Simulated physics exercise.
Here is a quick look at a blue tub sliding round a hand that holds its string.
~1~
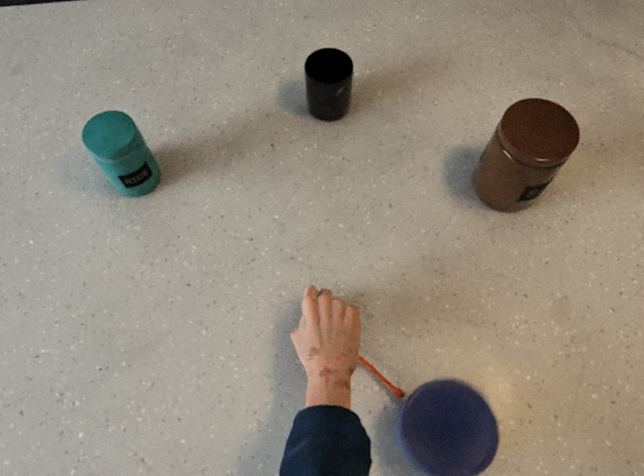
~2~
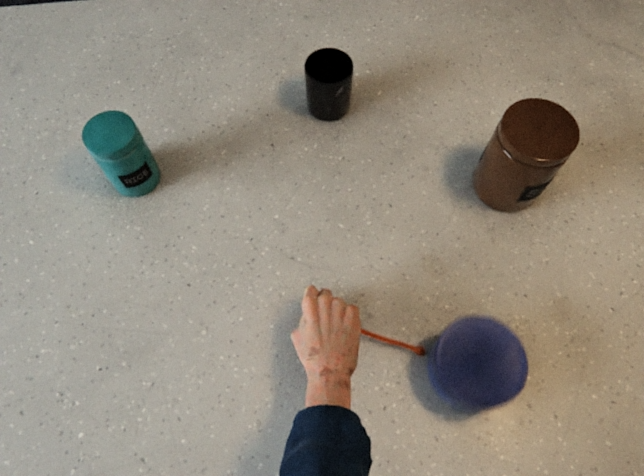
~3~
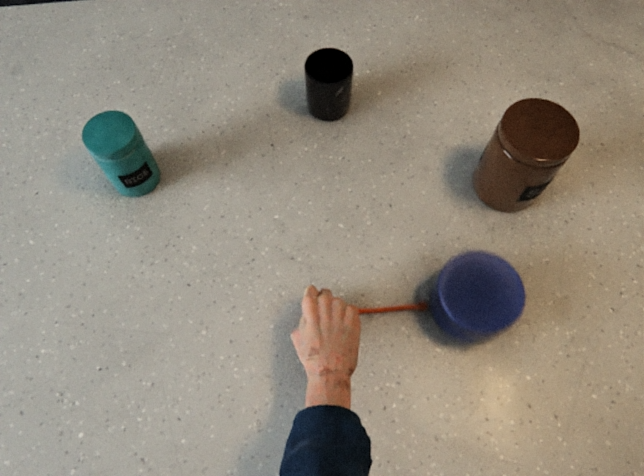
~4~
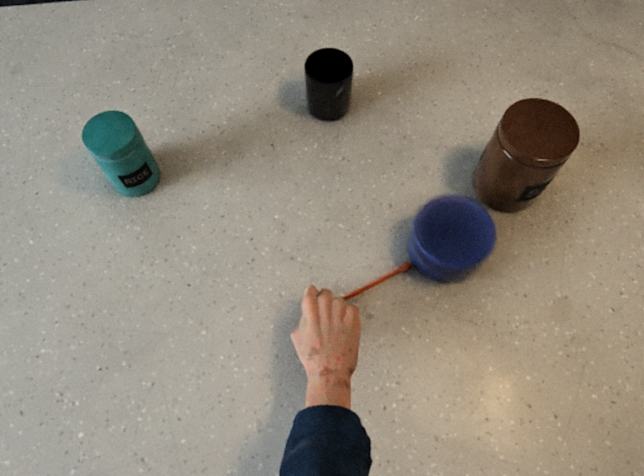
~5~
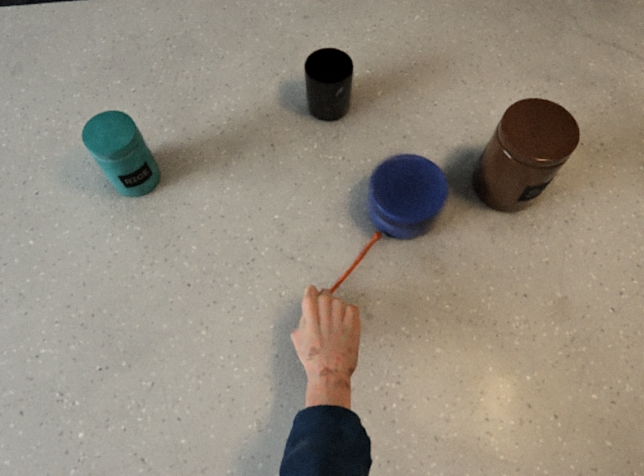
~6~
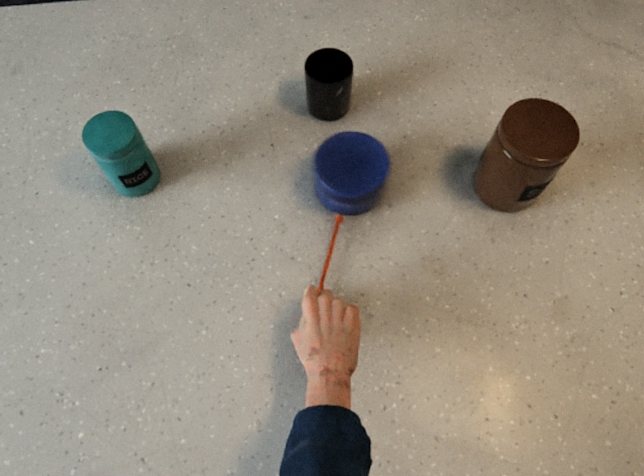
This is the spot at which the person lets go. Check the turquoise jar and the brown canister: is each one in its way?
As I see it, the turquoise jar is in its way, the brown canister is out of its way.
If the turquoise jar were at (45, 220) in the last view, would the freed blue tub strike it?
Put there, it gets away, I'd say.
Then, 0.08 s past the final frame, tub near (236, 163).
Then, 0.20 s past the final frame, tub near (156, 151); turquoise jar pushed aside.
When it is over, tub near (133, 143); turquoise jar knocked over. The turquoise jar is struck and the brown canister remains clear.
